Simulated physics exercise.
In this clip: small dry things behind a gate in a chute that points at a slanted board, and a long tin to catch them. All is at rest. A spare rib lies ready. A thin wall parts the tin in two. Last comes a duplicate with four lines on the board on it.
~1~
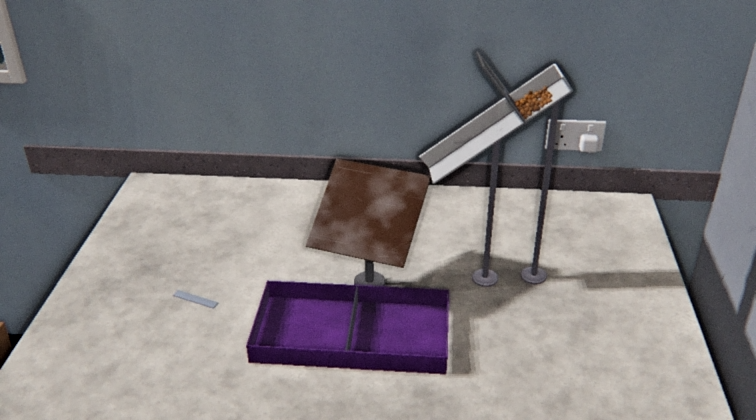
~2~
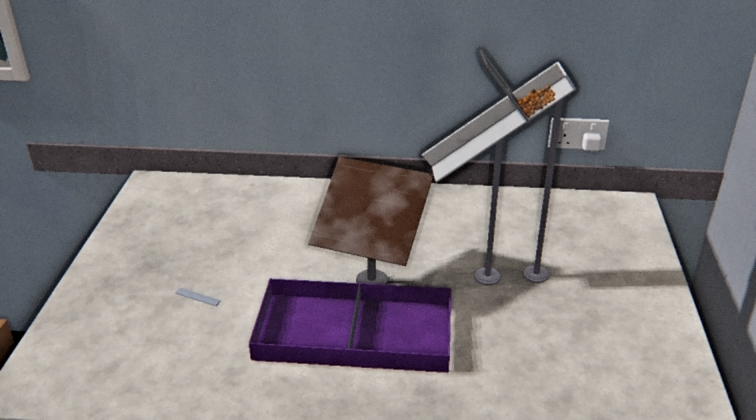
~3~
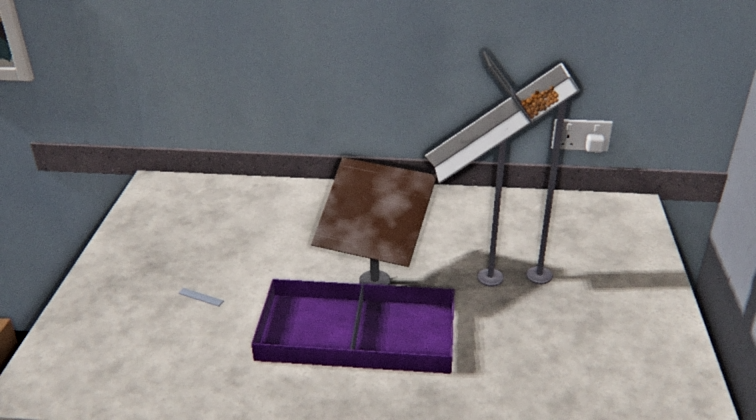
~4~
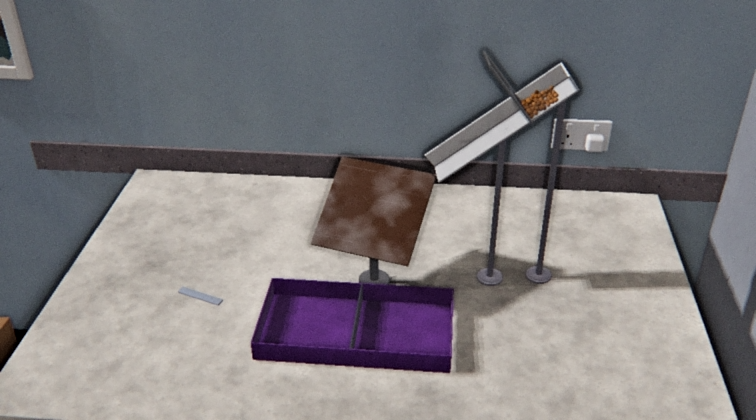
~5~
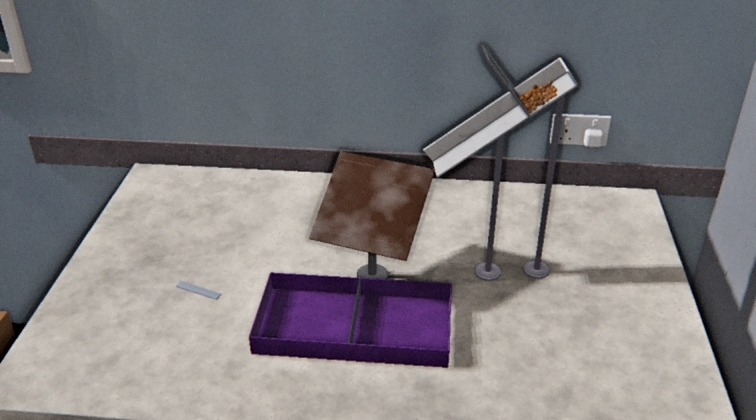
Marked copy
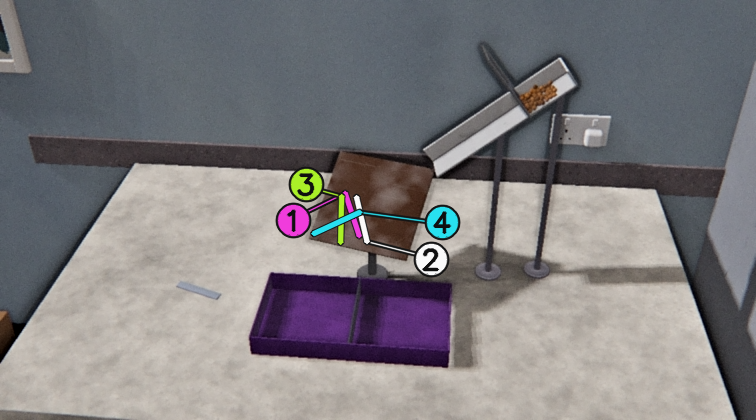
The clip opens on small orange-brown pieces resting behind a dark gate in a sloping chute, its lower end beside a tilted brown board. A purple tin split by a thin wall sits in front, with a loose grey strip to the left. Nothing moves except the view, which shifts very slightly.
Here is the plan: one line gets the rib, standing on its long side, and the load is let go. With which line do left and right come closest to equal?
Take 1.
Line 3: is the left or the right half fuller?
Left.
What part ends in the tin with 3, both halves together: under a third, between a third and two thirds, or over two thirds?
Over two thirds.
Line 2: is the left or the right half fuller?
The right half.
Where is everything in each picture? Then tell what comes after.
In the first picture, load behind the gate (530, 101), roasted chickpeas; lip of the chute (432, 176), sloping fairly steeply.
In the second picture, middle of the board (371, 209), tilted fairly steeply; middle of its low edge (356, 255); of its high edge (385, 165).
In the third picture, front corners of the tin (252, 344) and (452, 356); front end of its middle wall (351, 350); gate still shut (515, 97).
In the fourth picture, middle of the load (536, 100); lip (437, 175).
In the fifth picture, middle of the load (535, 95); lip (435, 169).
On the marked copy, line 1 from (345, 193) to (359, 235); line 2 from (356, 197) to (367, 241); line 3 from (341, 196) to (340, 242); line 4 from (359, 212) to (313, 233).
If 1 is chosen, of what is caught, roughly half in the left half, roughly half in the right.
If 2 is chosen, of what is caught, just a few in the left half, almost all in the right.
If 3 is chosen, of what is caught, almost all in the left half, about a tenth in the right.
If 4 is chosen, of what is caught, almost all in the left half, just a few in the right.
